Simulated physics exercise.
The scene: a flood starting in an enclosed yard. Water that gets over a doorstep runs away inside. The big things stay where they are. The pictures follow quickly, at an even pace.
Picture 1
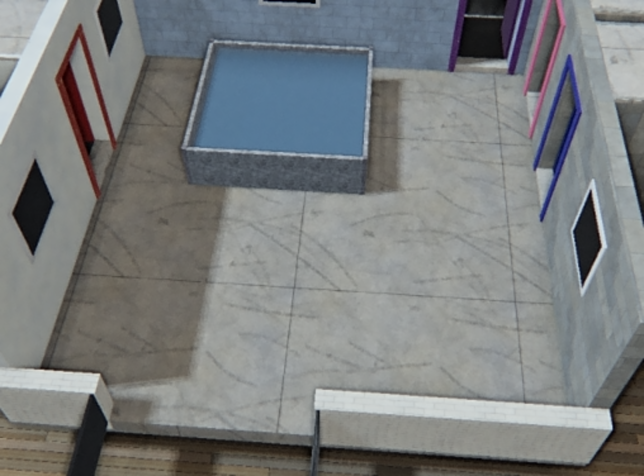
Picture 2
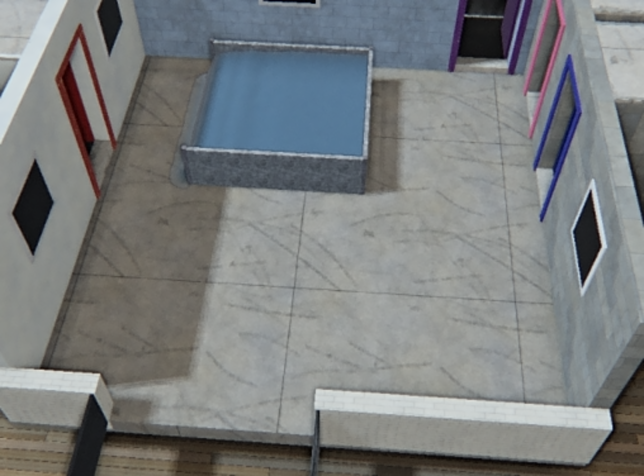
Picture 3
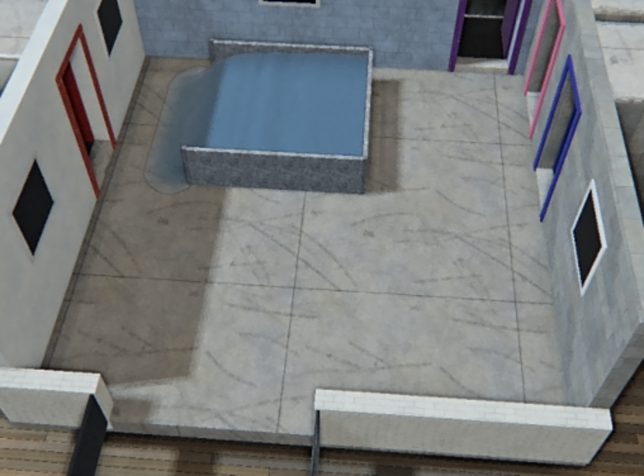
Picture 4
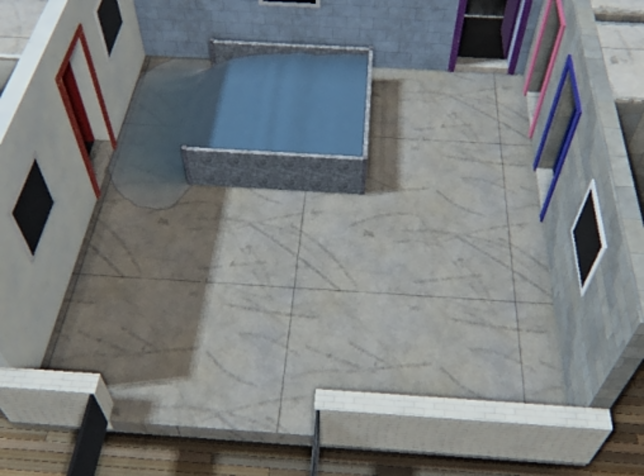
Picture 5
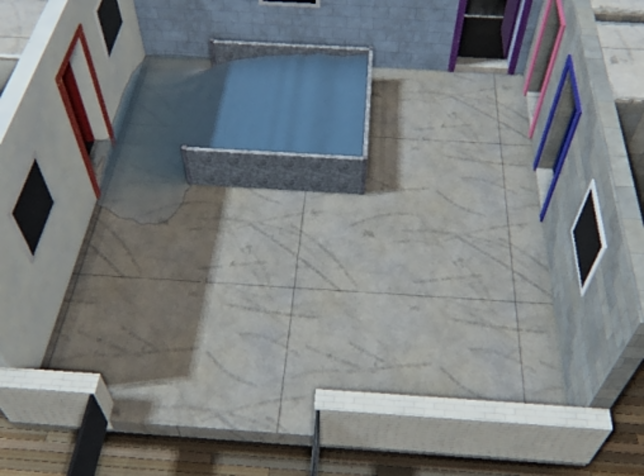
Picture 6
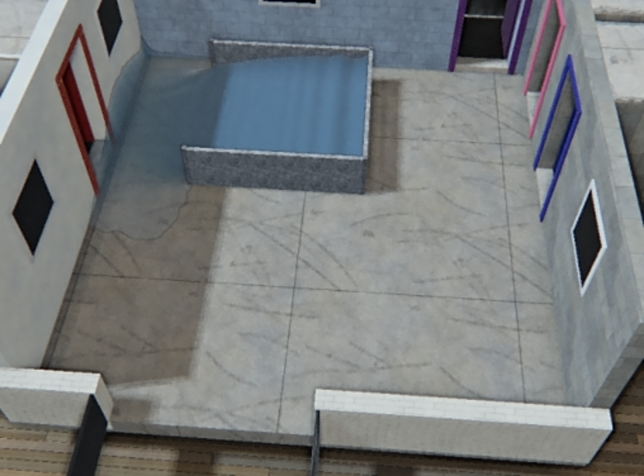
A raised stone tank of blue water stood in a walled yard, then its left side opened and water poured out, spreading across the floor to the left wall and the red doorway.
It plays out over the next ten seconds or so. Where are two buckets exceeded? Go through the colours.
The purple door admits no more than that; the pink door lets in a lot; the red door lets in a lot; the blue door admits no more than that.
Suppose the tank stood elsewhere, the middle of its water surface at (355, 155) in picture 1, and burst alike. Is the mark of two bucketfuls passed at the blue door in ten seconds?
My reading: The blue door stays under.
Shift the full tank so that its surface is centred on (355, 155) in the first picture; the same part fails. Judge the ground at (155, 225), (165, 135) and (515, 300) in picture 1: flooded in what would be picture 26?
One after the other: Flooded, flooded, no water.
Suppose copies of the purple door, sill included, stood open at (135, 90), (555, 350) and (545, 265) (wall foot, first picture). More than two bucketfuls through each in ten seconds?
One after the other: Takes more, holds, takes less.
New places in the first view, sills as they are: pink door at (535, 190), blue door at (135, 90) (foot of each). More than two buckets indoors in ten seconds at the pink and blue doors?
One by one: The pink one holds, the blue one is over.
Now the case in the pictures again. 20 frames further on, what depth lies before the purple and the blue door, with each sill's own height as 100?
Near 60 and 0 in a hundred.
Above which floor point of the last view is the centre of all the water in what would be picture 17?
Near (208, 136).
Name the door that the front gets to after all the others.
The blue door.
A moment on, water covers 15 % of the floor; the purple door not reached, the pink door not reached, the red door over two buckets in, the blue door not reached.
Next, water covers 30 % of the floor; the purple door not reached, the pink door not reached, the red door far over two buckets in, the blue door not reached.
Then, water covers 50 % of the floor; the purple door wet at the sill, nothing in, the pink door under two buckets in, the red door far over two buckets in, the blue door not reached.
Later, water covers 75 % of the floor; the purple door under two buckets in, the pink door over two buckets in, the red door far over two buckets in, the blue door wet at the sill, nothing in.
In the end, water covers 90 % of the floor; the purple door under two buckets in, the pink door over two buckets in, the red door far over two buckets in, the blue door wet at the sill, nothing in.
